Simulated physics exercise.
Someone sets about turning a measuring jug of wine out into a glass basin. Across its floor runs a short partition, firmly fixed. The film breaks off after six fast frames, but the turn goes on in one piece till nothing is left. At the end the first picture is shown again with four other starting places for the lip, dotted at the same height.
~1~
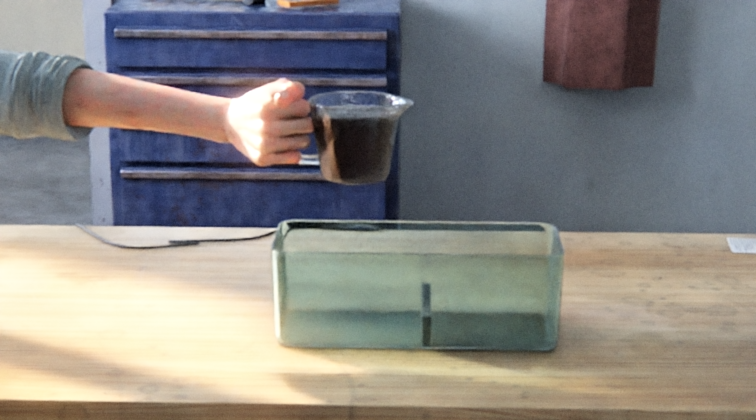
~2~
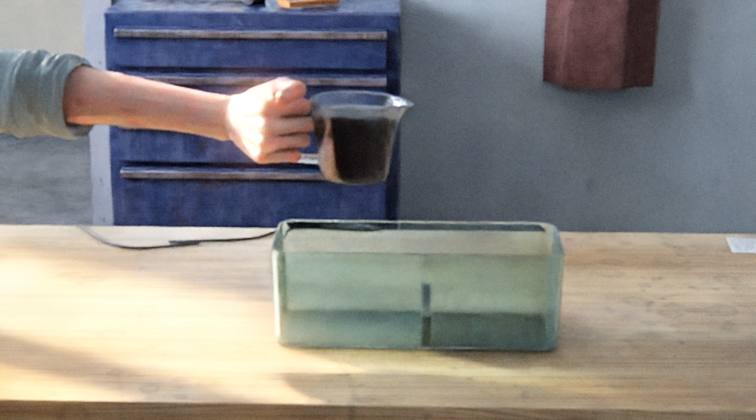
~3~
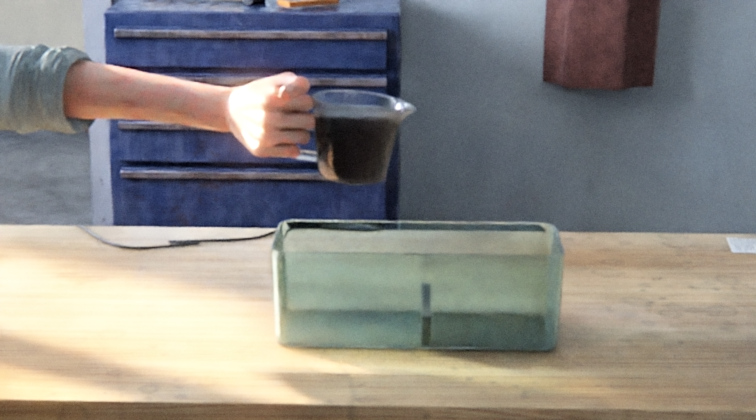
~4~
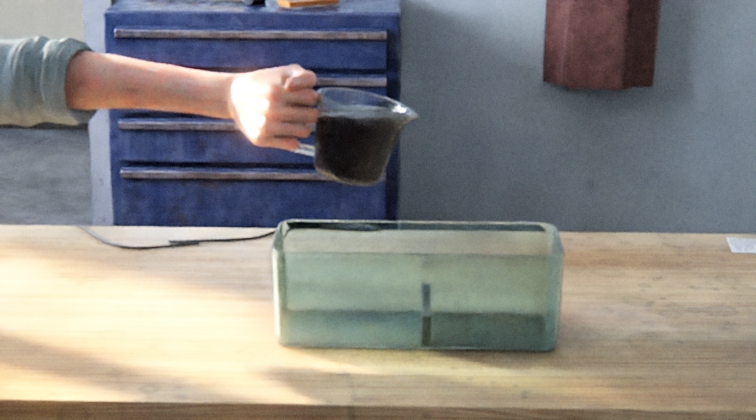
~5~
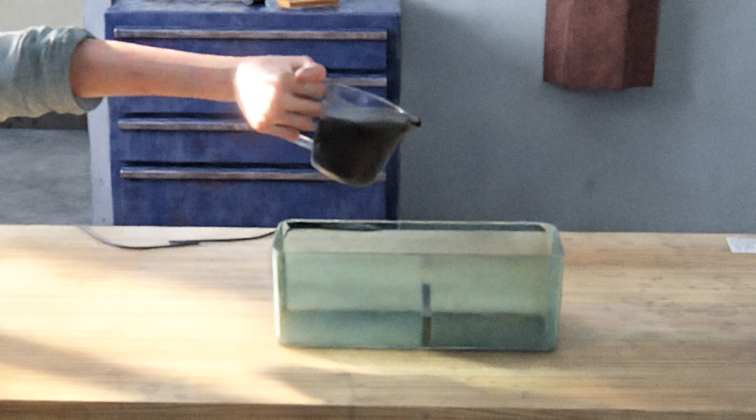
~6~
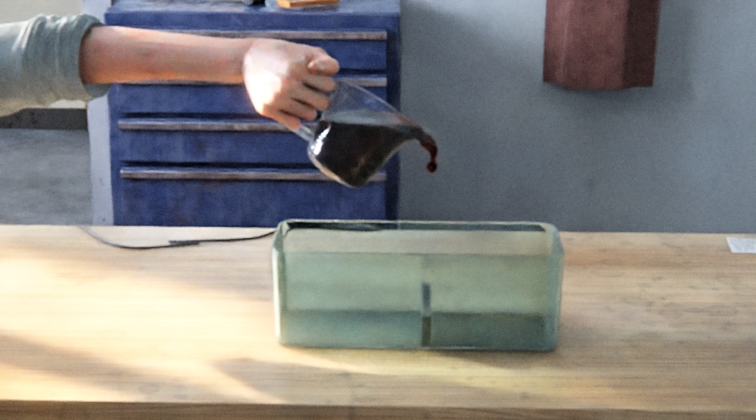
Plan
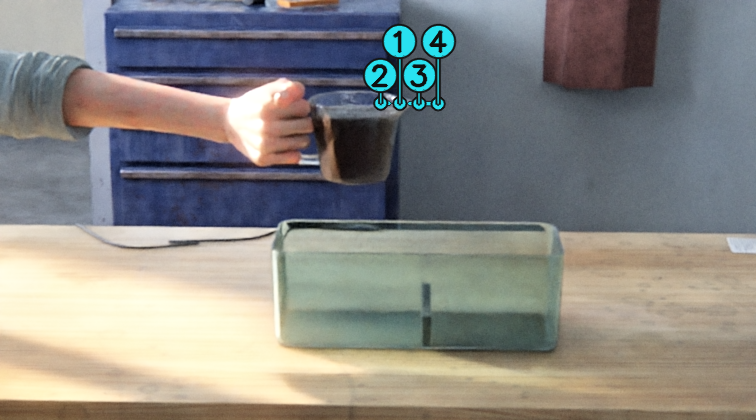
A hand held a clear jug of dark liquid level above a glass basin on a wooden table, then gradually tilted it to the right until a thin reddish trickle came over the lip.
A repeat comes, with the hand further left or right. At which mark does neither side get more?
2 beats the others.
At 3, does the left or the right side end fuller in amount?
More ends on the right.
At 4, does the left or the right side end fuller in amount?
The right one.
In cyan, 1 at (399, 103); 2 at (380, 103); 3 at (419, 103); 4 at (438, 103).
For spot 1, about 20 % ends left of the wall and 80 % right of it.
For spot 2, about 42 % ends left of the wall and 57 % right of it.
For spot 3, about 9 % ends left of the wall and 90 % right of it.
For spot 4, about 4 % ends left of the wall and 95 % right of it.
